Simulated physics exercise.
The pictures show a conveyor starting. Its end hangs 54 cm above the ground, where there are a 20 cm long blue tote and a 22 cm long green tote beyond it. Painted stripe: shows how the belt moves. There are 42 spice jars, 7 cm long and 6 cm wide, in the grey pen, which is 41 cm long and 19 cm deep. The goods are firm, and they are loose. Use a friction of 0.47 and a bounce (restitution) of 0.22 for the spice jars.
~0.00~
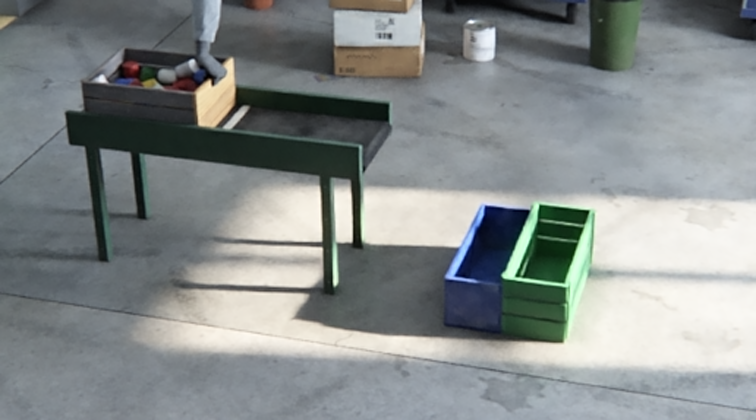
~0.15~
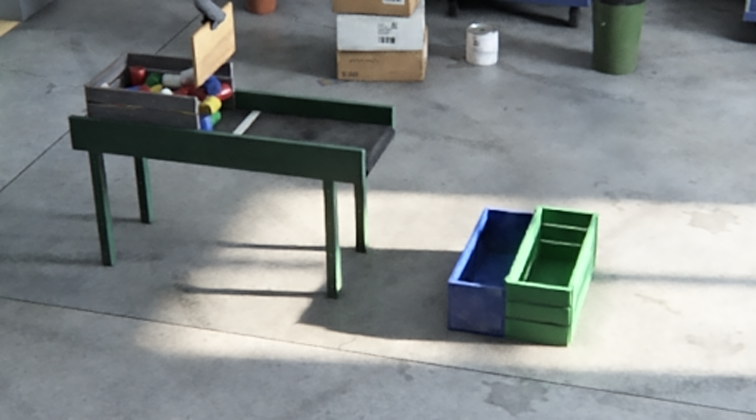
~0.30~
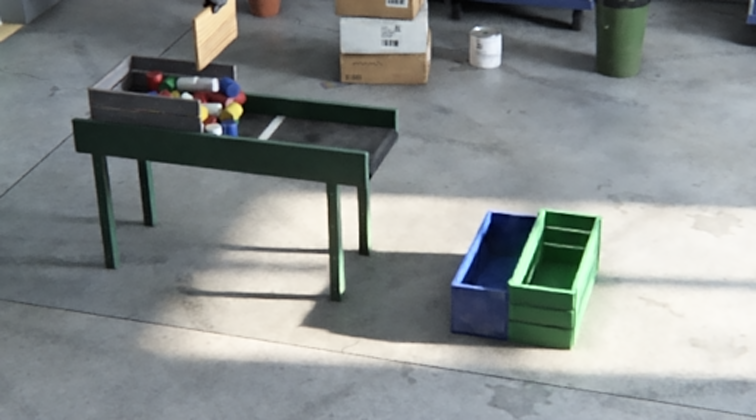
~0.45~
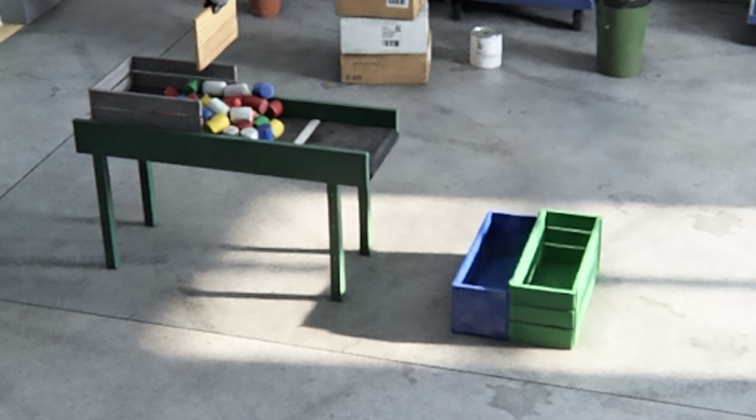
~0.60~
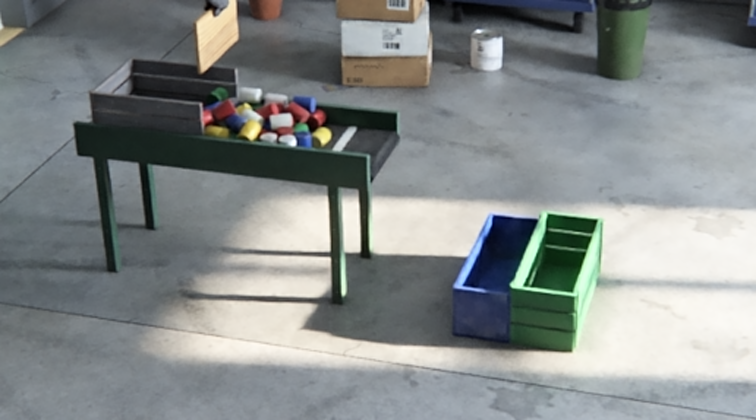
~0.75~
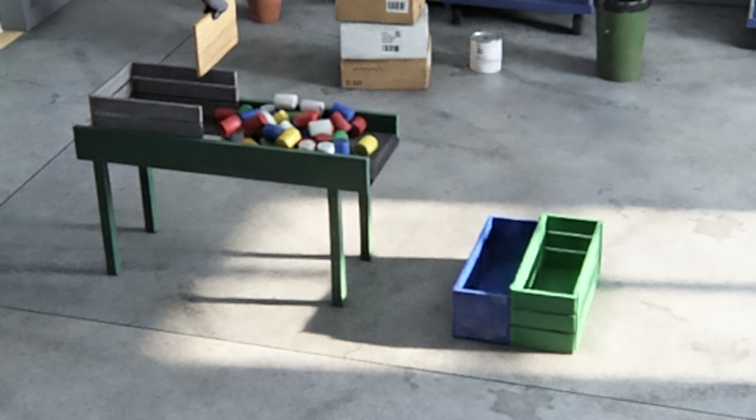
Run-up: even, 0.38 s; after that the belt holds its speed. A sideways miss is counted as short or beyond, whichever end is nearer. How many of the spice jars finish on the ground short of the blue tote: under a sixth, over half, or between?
Once it all settles, the ground short of the blue tote holds the greater part of the load.
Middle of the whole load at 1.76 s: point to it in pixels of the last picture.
The middle lies close to (446, 282).
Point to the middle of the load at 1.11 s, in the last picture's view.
The centre sits near (383, 146).
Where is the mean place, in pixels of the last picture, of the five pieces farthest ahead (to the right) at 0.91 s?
Pixel (389, 152), give or take.
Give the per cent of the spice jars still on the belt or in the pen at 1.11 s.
Estimate: Close to 50 per cent.
After 0.91 s, 39 on the belt and 3 in the air.
After 1.11 s, 22 on the belt and 20 in the air.
After 1.40 s, 1 in the blue tote, 2 on the belt, 13 on the ground short of the blue tote and 26 in the air.
Outcome (at 1.76 s), 6 in the blue tote and 36 on the ground short of the blue tote. Asked share, 36 of 42, 86 per cent.
